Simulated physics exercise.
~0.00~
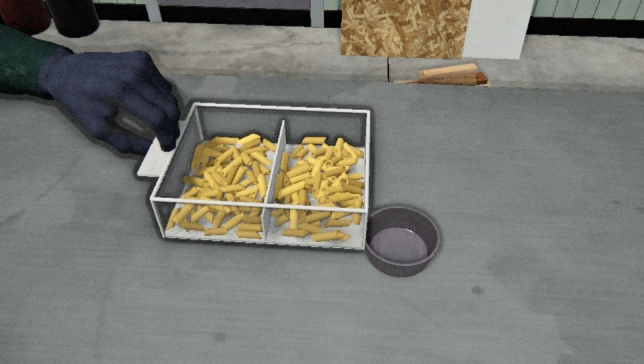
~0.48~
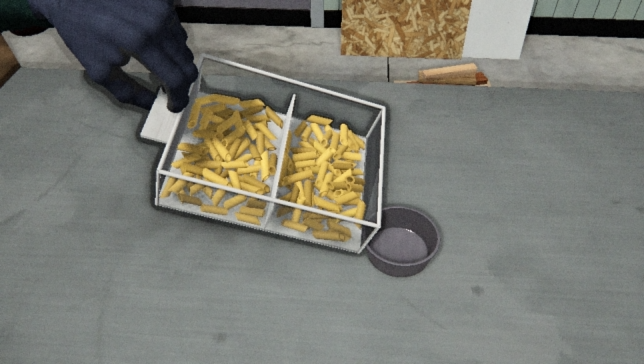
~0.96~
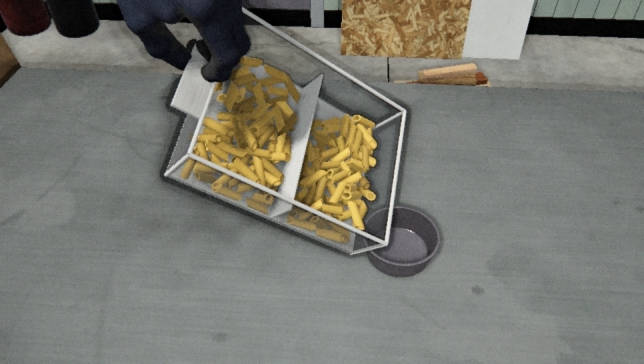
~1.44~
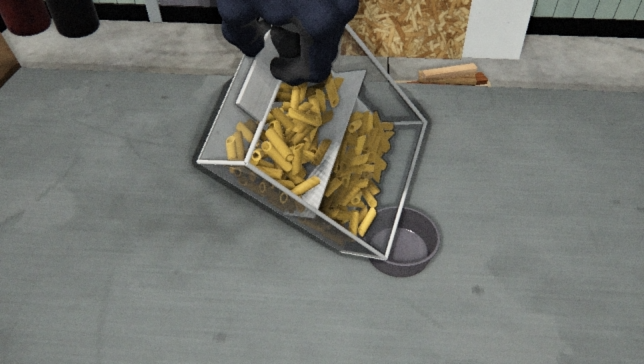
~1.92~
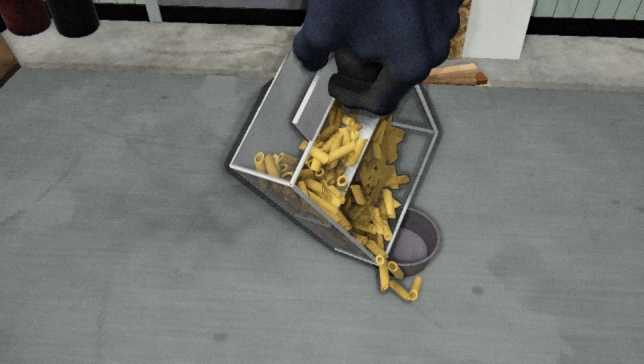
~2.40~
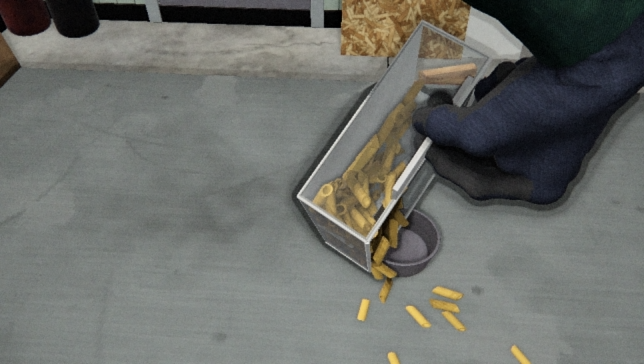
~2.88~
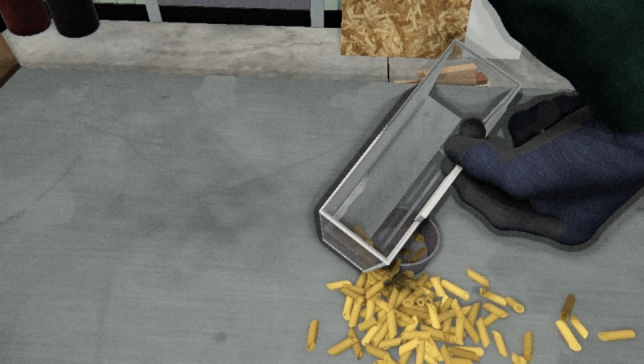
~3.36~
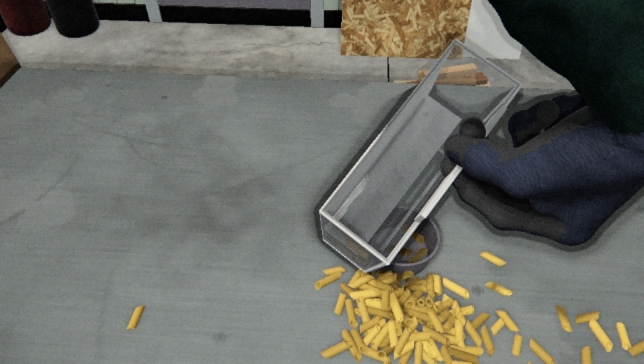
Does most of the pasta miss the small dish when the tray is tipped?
Yes, most of the pasta misses the dish and ends up heaped and scattered on the grey tabletop in front of it.
Gloved hand tipping a clear divided tray of dry pasta over a small grey dish, spilling pieces across the grey tabletop.
